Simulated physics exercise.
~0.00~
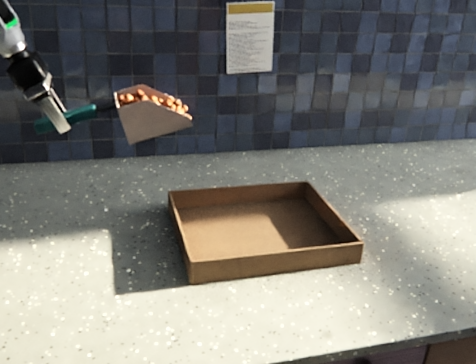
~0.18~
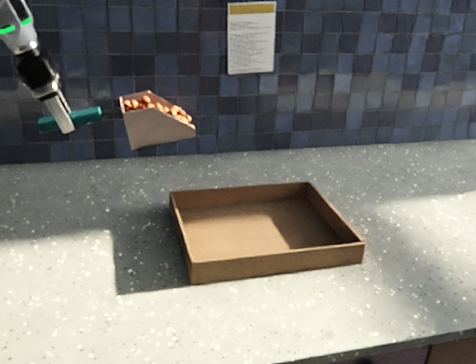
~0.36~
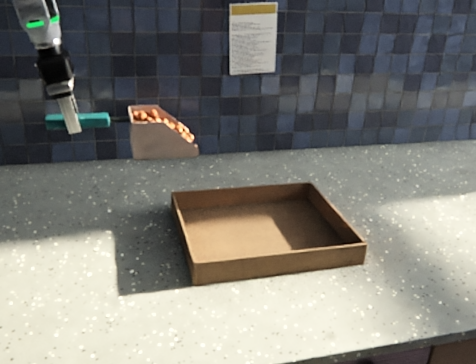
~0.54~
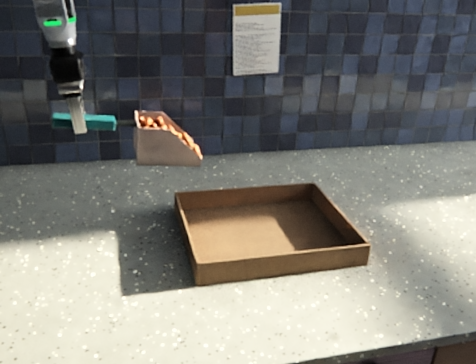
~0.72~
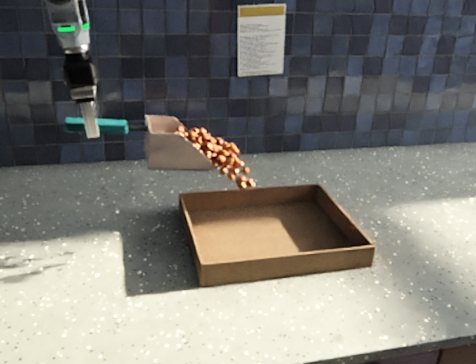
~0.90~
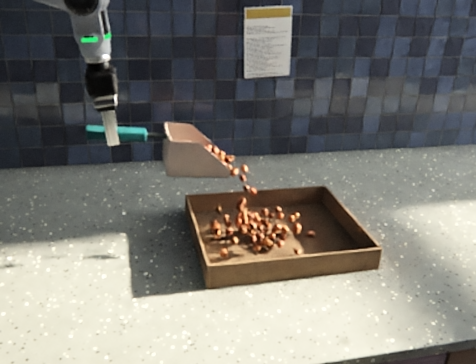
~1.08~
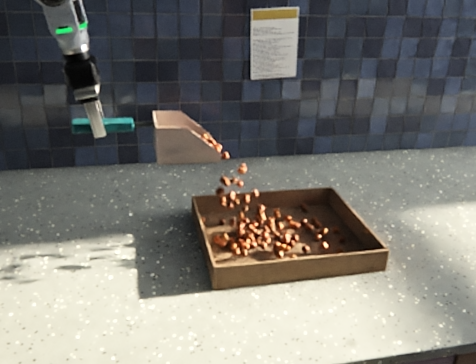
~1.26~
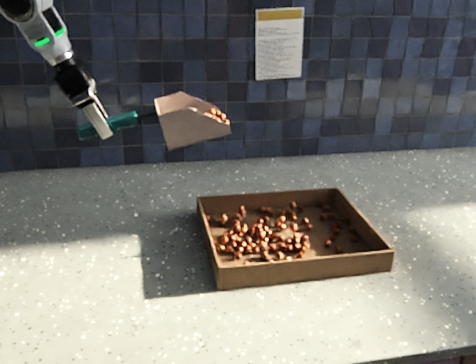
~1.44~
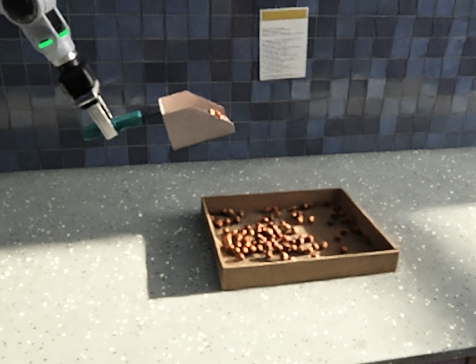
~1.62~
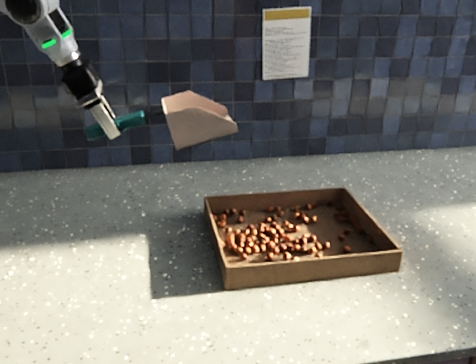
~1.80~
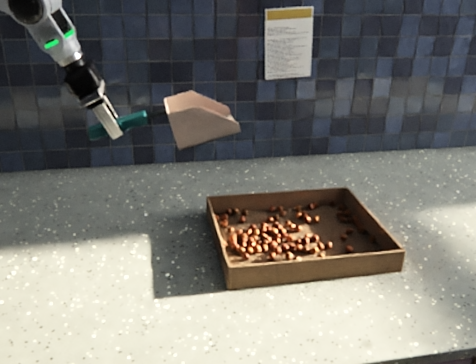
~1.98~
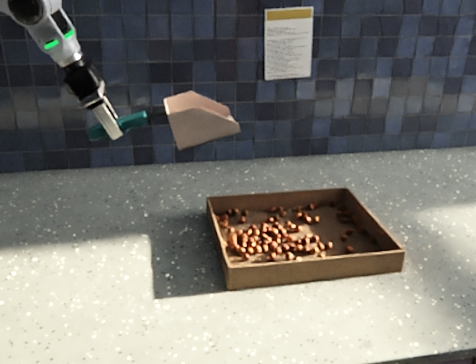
Hazelnuts spilled from a scoop into a shallow brown tray as a robot arm lowered and levelled it, moving it right, then drew it back and tipped it up again, leaving the nuts scattered across the tray while the scoop hung still.
